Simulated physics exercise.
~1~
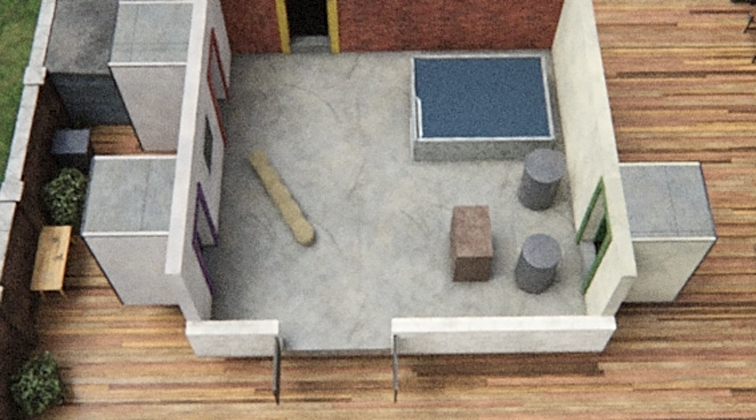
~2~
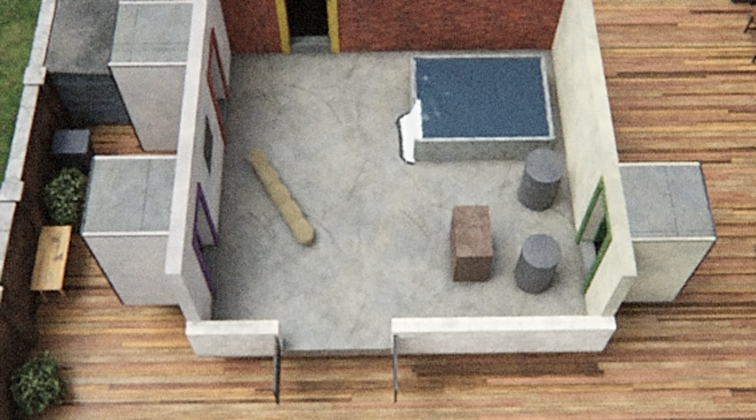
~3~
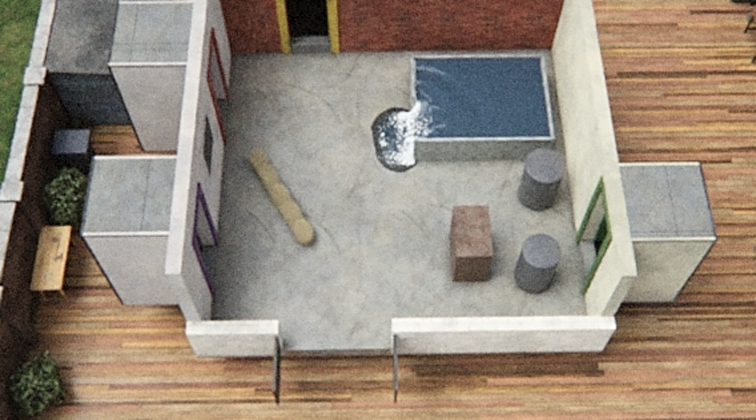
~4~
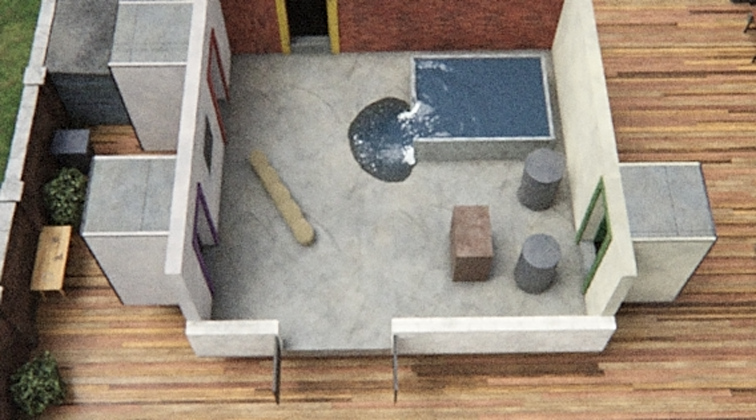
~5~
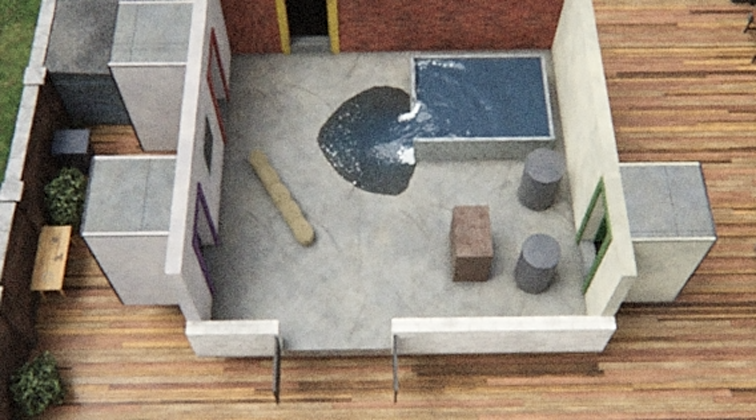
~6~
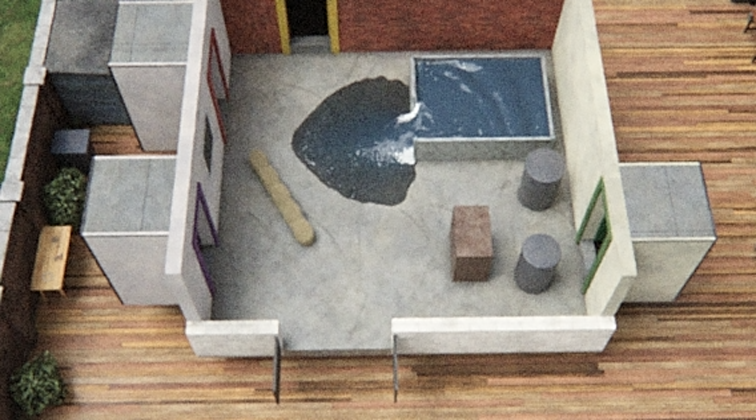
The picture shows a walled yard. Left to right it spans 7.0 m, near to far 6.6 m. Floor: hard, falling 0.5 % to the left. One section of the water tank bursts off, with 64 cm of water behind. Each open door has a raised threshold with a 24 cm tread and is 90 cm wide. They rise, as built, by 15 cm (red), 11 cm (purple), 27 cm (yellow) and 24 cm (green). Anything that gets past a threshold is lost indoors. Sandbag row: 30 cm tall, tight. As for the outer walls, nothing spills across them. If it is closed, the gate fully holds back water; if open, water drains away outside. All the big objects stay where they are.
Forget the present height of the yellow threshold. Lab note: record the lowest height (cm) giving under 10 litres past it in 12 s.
Lowest height: 10 cm.
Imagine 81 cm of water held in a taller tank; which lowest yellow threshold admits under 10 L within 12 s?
The step would need to be some 13.0 cm high.
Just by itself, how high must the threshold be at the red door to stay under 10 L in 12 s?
At red, roughly 27 cm.
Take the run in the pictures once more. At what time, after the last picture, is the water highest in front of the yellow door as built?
Roughly 3.0 s.
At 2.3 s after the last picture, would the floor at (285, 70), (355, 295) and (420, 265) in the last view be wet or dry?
1: Awash; 2: Awash; 3: Unwetted.
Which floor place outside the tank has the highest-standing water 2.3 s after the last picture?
About (230, 71).
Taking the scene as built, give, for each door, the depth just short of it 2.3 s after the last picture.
Door by door, in centimetres - red 28, purple 1, yellow 6, green 0.
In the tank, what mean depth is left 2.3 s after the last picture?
About 36 centimetres.
Then, 0.7 s after the last picture water covers 25 % of the floor, deepest (40 cm) near (409, 146); it has not reached the yellow door.
Then, 2.3 s after the last picture water covers 45 % of the floor, deepest (36 cm) near (230, 71); 6 cm at the yellow door, 0 litres in over its 27 cm threshold.
Then, 11.3 s after the last picture water covers 90 % of the floor, deepest (14 cm) near (447, 55); 8 cm at the yellow door, 0 litres in over its 27 cm threshold.
At the yellow door as built, the water peaked near 14 cm, 3.1 s after the last picture.
Run again over the same 12 s with other heights there, 20 litres in over 8.5 cm, 5 litres over 11 cm. The limit of 10 litres is kept from about 10 cm up.
